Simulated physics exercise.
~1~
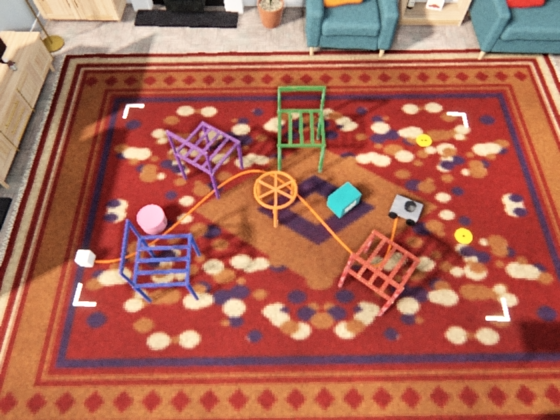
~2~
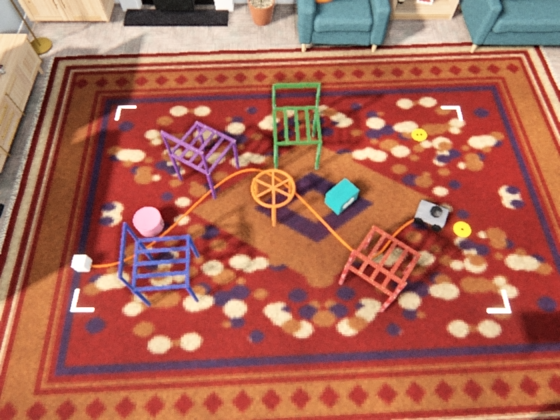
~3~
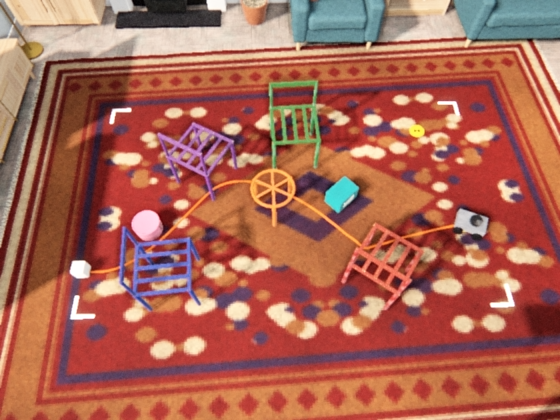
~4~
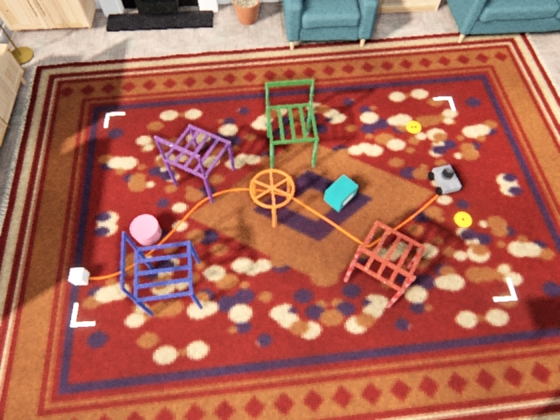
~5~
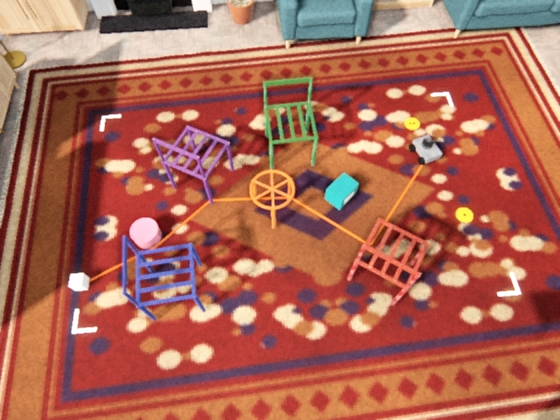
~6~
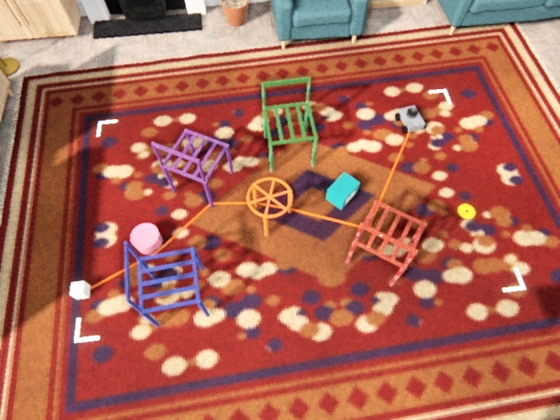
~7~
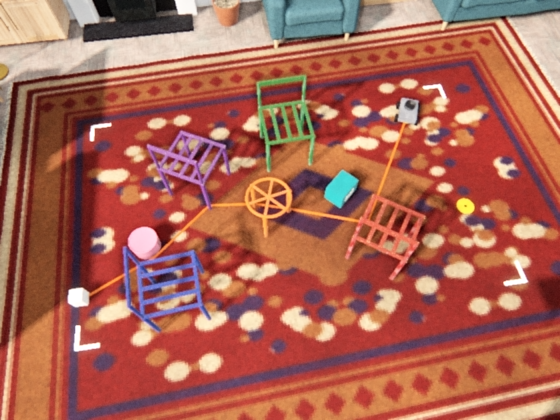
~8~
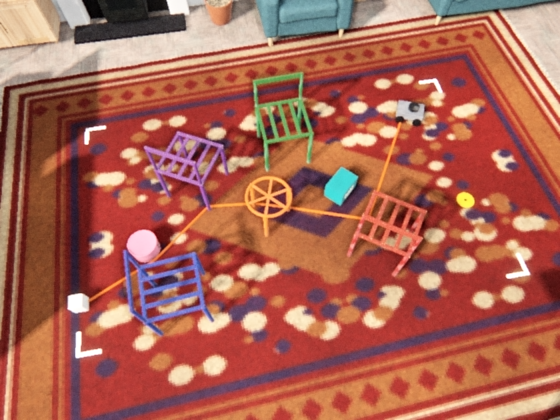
A large red patterned rug with white corner marks fills the floor of a living room, seen from above, with teal armchairs at the far edge. A purple and a green chair frame stand toward the back, a blue one beside a pink bucket at left, a red one at right, and an orange stool and teal box between. A small grey cart trailing an orange lead rolls right, then turns toward the far right corner. The lead pulls straight, and the red chair shifts slightly backward. The cart stops near the corner, the green chair still standing.
